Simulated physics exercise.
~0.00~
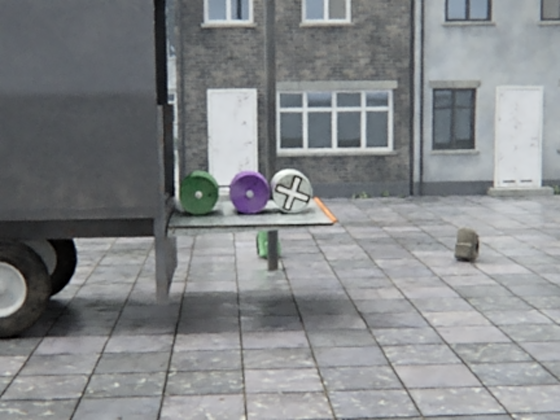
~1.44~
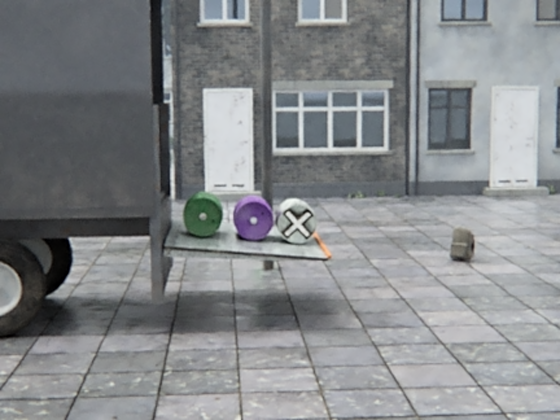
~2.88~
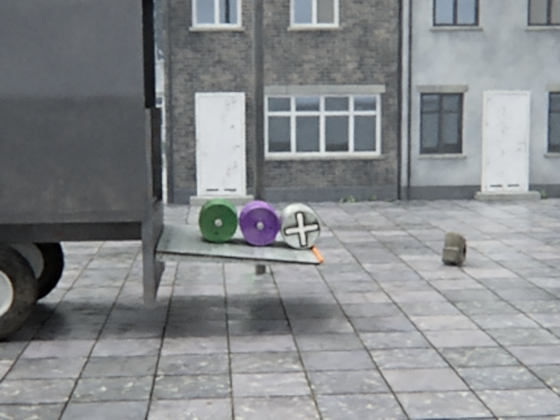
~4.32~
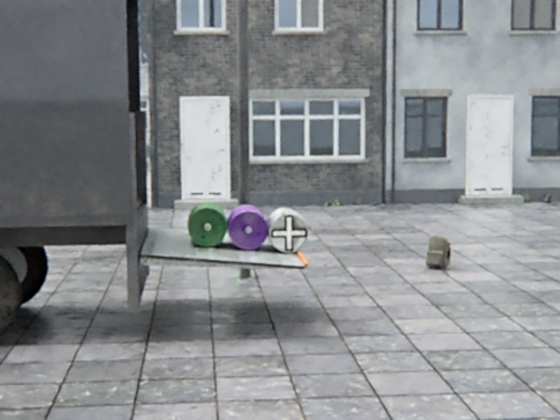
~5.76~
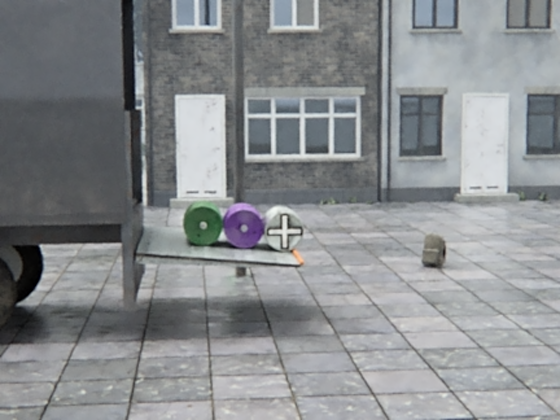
Three kegs roll right as the lift platform sinks and tilts, then rest on it together.
